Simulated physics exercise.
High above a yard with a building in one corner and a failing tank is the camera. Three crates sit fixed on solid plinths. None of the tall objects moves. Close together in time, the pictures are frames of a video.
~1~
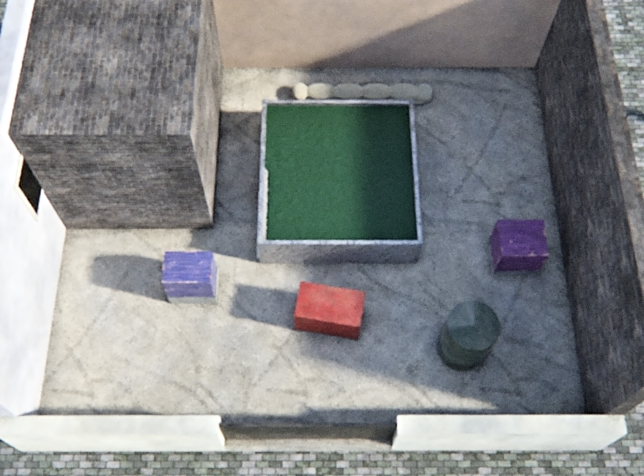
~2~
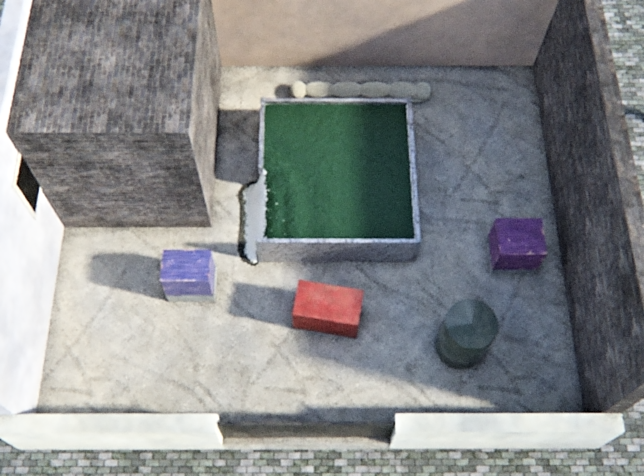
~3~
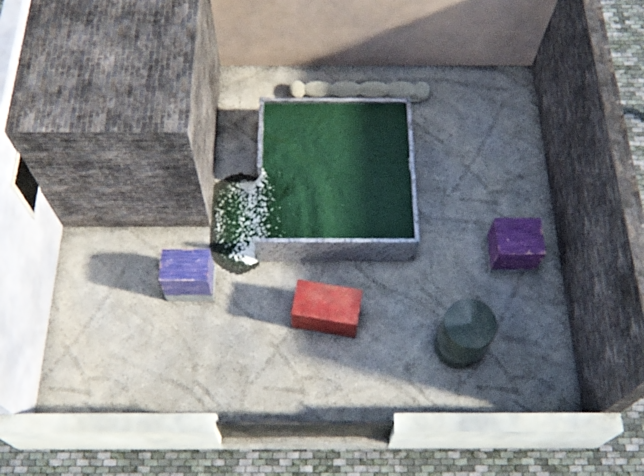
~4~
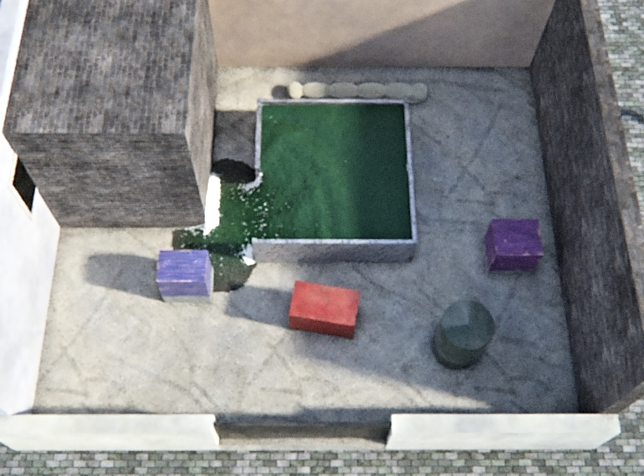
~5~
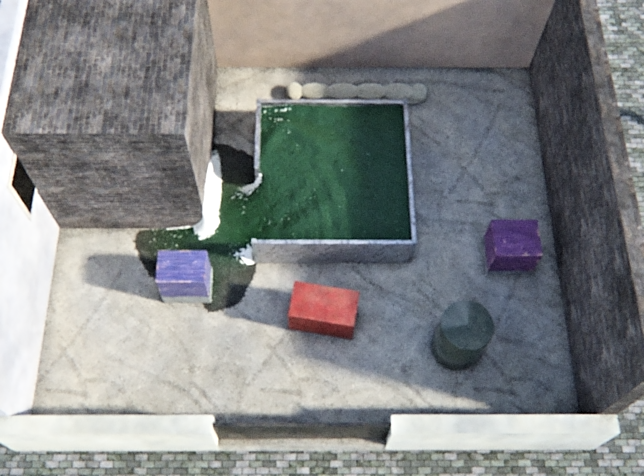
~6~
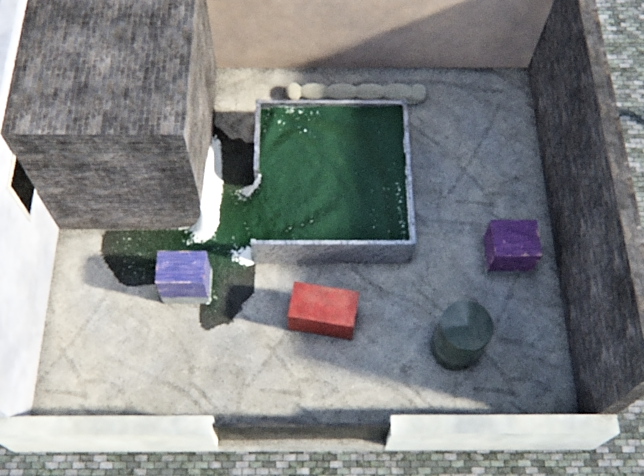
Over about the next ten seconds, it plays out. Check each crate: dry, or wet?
Checked: Blue crate wet, purple crate wet, red crate wet.
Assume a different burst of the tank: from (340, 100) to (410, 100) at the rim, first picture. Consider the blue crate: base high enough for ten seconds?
After ten seconds, the blue crate is still clear.
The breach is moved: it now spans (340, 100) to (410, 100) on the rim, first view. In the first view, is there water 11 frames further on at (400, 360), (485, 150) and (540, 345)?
Going through them in turn: Still unsoaked, then reached by the flood, then still unsoaked.
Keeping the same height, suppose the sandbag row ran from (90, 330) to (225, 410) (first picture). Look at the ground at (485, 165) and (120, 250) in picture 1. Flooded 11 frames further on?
Taking the two points in turn, the first is untouched by the flood and the second is swamped.
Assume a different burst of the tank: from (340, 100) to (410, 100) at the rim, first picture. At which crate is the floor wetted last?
That would be the red one.
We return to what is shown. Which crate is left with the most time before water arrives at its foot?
The purple-painted one.
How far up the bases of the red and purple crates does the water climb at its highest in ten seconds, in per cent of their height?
360 and 150 per cent, roughly.
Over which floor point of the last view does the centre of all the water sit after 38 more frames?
Around pixel (279, 240).
A moment on, water covers 20 % of the floor; the blue crate water round its plinth, the purple crate not reached, the red crate not reached.
Next, water covers 35 % of the floor; the blue crate water round its plinth, the purple crate not reached, the red crate water round its plinth.
Then, water covers 45 % of the floor; the blue crate water round its plinth, the purple crate not reached, the red crate water round its plinth.
Later, water covers 75 % of the floor; the blue crate water round its plinth, the purple crate water round its plinth, the red crate water round its plinth.
In the end, water covers 100 % of the floor; the blue crate was topped, the purple crate was topped, the red crate was topped.
